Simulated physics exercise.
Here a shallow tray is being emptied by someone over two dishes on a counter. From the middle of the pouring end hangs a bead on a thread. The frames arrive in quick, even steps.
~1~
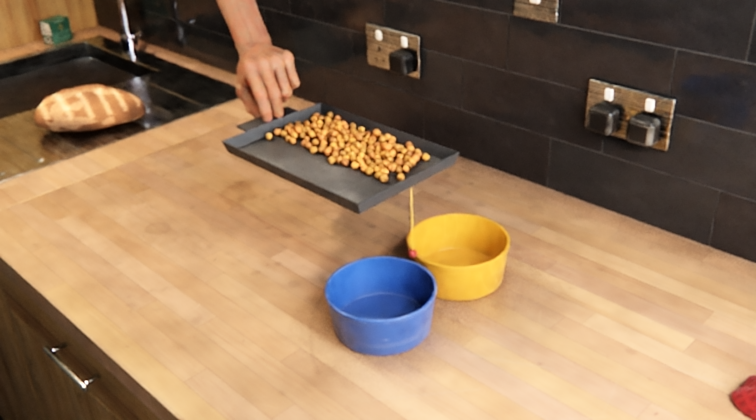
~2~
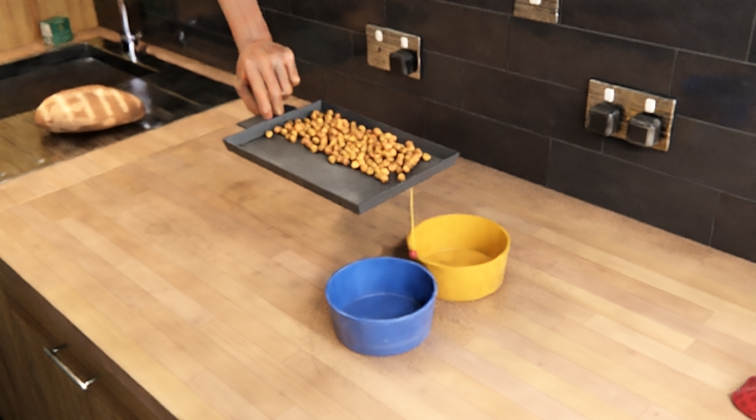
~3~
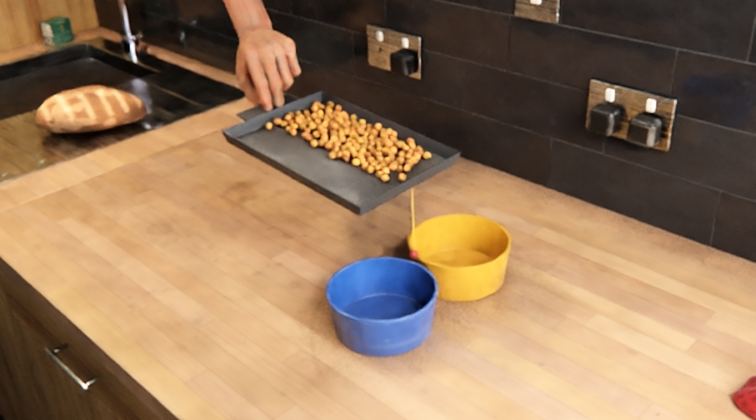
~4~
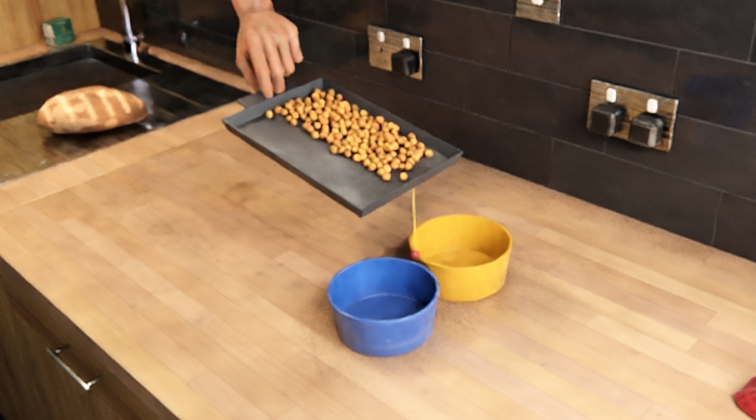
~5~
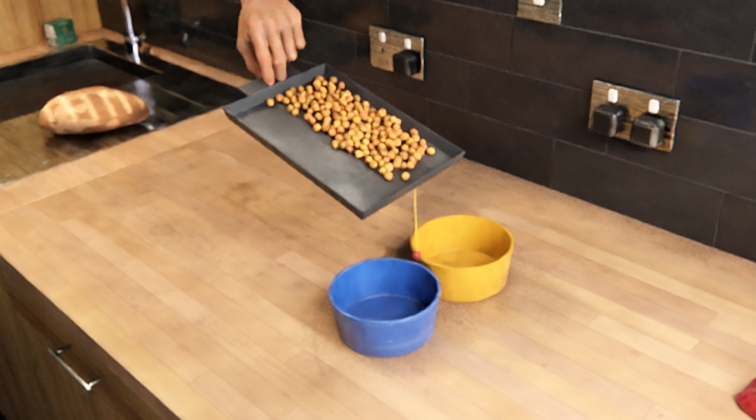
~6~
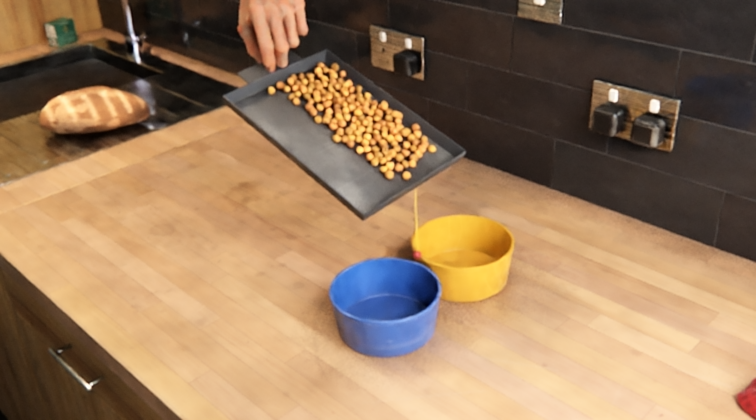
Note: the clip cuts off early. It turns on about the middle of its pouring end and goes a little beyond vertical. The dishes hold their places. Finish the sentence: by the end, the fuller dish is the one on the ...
... left.
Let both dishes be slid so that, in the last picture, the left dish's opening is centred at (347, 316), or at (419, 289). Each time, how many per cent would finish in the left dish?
The first position comes out at 30 per cent, the other at 70 per cent.
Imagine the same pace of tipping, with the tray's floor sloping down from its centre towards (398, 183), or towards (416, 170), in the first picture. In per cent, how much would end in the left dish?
The first try would leave around 30 per cent there, the second around 0 per cent.
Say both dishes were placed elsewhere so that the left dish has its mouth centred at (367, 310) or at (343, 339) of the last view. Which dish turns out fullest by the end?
Try 1: The dish at left. Try 2: The dish at right.
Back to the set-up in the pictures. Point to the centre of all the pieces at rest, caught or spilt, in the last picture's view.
At about (418, 333), give or take.
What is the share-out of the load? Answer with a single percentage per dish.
Left dish: Roughly 50 per cent; right dish: Roughly 0 per cent.
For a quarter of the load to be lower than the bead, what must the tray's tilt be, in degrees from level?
Somewhere near 115°.
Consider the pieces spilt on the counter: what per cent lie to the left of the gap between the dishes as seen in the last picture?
Close to 10 per cent.
Soon, tray tipped steeply; nearly all on the tray; a stray few in the left dish; a stray few in the air.
A while on, tray tipped past a quarter turn; most on the tray; a small part in the left dish; a small part outside both; a stray few in the air.
Towards the end, tray tipped past a quarter turn; about half in the left dish; a stray few in the right dish; about half outside both.
Finally, tray tipped past a quarter turn; about half in the left dish; a stray few in the right dish; about half outside both.
